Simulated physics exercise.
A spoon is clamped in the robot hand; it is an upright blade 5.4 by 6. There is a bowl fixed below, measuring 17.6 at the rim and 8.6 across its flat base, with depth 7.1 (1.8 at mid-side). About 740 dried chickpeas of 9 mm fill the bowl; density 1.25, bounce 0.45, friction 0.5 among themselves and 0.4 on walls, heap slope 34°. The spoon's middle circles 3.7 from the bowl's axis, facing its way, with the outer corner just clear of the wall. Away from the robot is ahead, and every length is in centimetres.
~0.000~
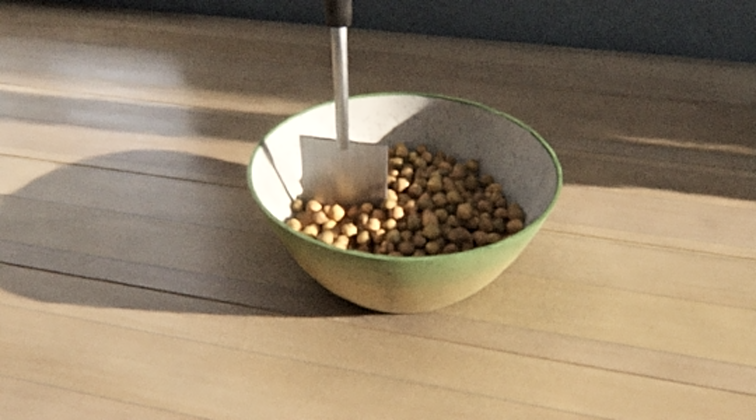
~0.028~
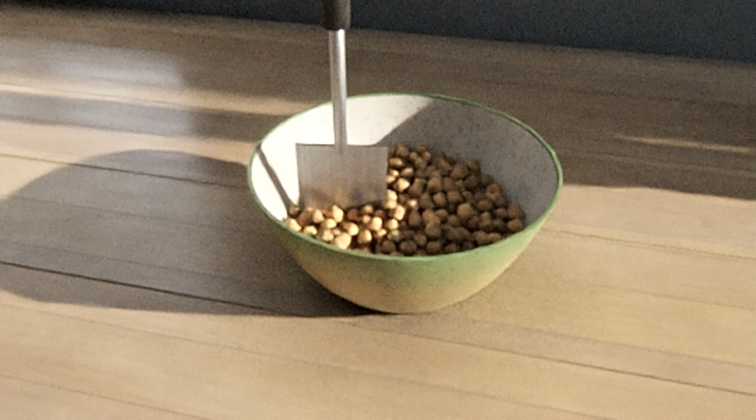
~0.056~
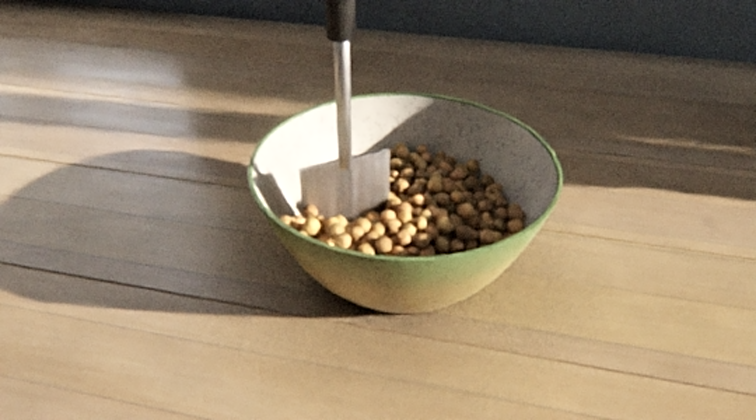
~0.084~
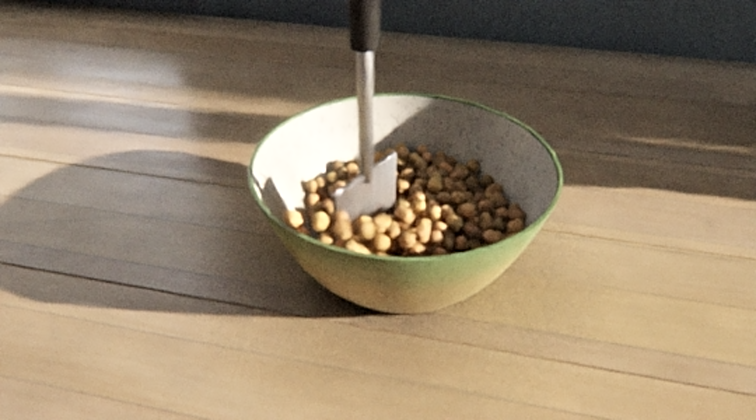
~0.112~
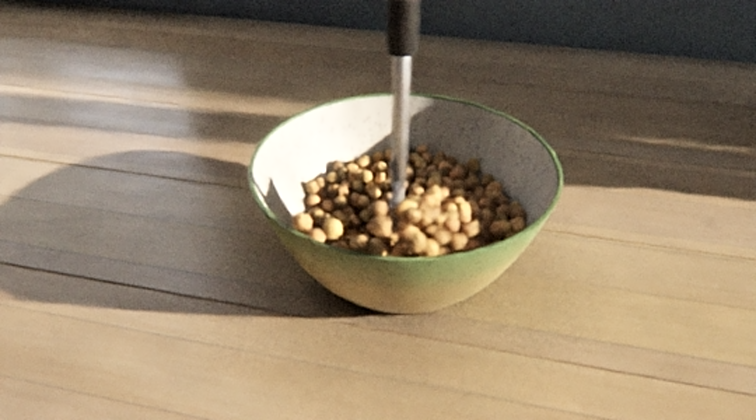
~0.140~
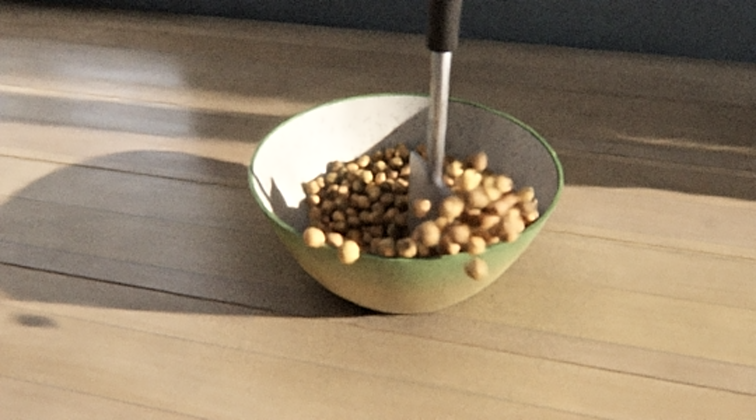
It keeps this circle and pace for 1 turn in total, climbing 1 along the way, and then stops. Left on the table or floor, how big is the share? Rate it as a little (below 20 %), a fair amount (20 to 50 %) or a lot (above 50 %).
A fair amount.
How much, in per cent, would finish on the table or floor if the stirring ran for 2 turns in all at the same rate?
About 40 per cent.
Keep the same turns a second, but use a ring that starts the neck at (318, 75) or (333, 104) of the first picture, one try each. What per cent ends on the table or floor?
I'd put it at around 0 and 20 percent.
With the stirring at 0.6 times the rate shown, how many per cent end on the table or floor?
Some 10 per cent.
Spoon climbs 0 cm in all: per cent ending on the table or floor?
35 per cent, roughly.
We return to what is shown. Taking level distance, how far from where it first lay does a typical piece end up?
Roughly 7 cm, measured level.
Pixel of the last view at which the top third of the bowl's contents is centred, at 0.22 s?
Near (474, 149).
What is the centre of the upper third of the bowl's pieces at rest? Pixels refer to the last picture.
(353, 237).
After 0.22 s, 211° round, highest piece 14 above the table; 670 in the bowl, 1 on the table or floor, 65 in flight or on the tool.
After 0.30 s, 296° round, highest piece 12 above the table; 596 in the bowl, 29 on the table or floor, 111 in flight or on the tool.
After 0.54 s, 0° round, highest piece 7 above the table; 525 in the bowl, 210 on the table or floor, 1 in flight or on the tool.
After 1.24 s, 0° round, highest piece 6 above the table; 525 in the bowl, 211 on the table or floor.
At rest, 525 in the bowl, 211 on the table or floor. That is 29 % on the table or floor.
